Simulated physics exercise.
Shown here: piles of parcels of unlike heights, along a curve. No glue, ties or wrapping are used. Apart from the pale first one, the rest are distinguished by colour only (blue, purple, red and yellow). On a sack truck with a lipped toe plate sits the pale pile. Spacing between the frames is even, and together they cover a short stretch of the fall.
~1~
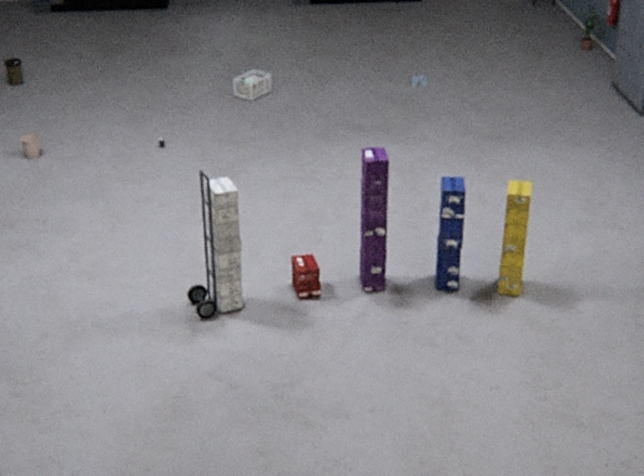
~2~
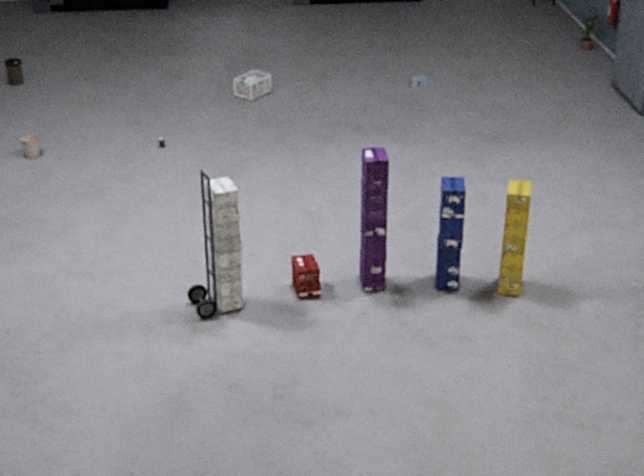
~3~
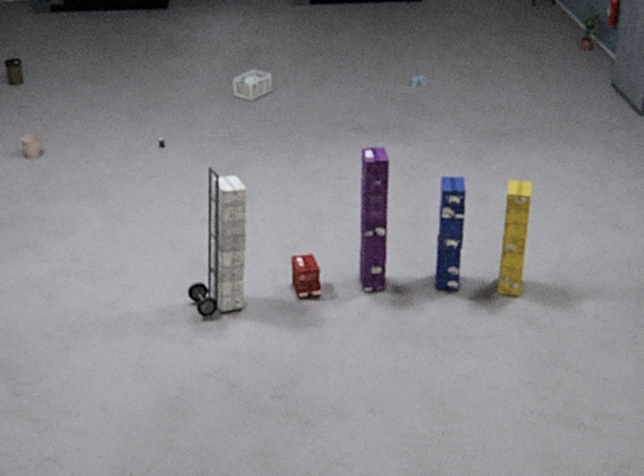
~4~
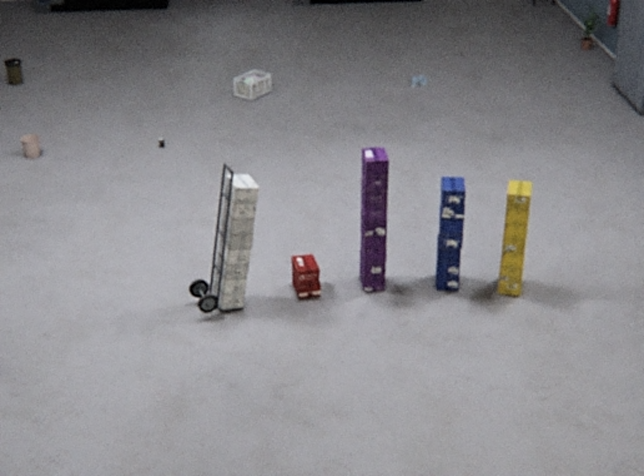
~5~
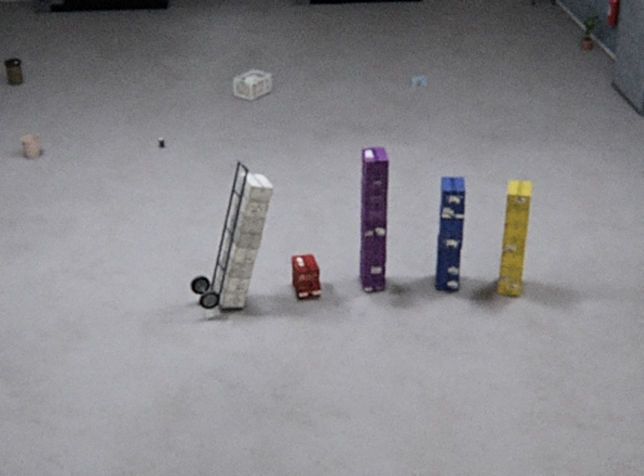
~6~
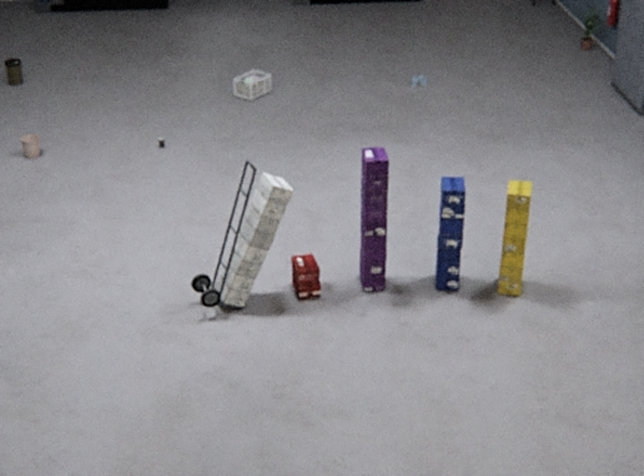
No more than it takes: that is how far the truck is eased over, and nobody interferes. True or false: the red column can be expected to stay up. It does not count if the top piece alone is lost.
True.
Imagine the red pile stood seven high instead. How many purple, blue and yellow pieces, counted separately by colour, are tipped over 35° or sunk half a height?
Counts - purple: 9, blue: 7, yellow: 6.
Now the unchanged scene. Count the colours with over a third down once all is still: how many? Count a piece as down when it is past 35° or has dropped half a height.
Tallying it up by colour gives 0.
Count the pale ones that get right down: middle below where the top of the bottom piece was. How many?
The number works out at 5.
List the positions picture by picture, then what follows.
In the first picture (each place is the centre of the face we see best), truck frame (210, 208) level; top red parcel (306, 262); top purple parcel (377, 169); the others all in place.
In the second picture, truck frame (210, 207) level; top red parcel (306, 262).
In the third picture, truck frame (217, 205) rocked barely, top of the pale pile leaning barely; top red parcel (306, 262); the others all in place.
In the fourth picture, truck frame (229, 201) rocked a little, top of the pale pile leaning a little; top red parcel (306, 262); the others all in place.
In the fifth picture, truck frame (241, 198) rocked clearly, top of the pale pile leaning clearly; top red parcel (306, 262); the others all in place.
In the sixth picture, truck frame (247, 198) rocked clearly, top of the pale pile leaning clearly; top red parcel (306, 262); top purple parcel (377, 169); the others all in place.
Just after the last frame, 3 of the pale pile down; none of the 2 red parcels down (0 of 25 in all colours); top red parcel unmoved.
A moment on, 8 of the pale pile down; none of the 2 red parcels down (0 of 25 in all colours); top red parcel unmoved.
Further on, 8 of the pale pile down; none of the 2 red parcels down (0 of 25 in all colours); top red parcel moved half its height.
When it is over, 8 of the pale pile down; none of the 2 red parcels down (0 of 25 in all colours); top red parcel moved half its height; top purple parcel unmoved. In pixels of the last frame, middles, top red parcel near (313, 268), top purple parcel near (376, 162).
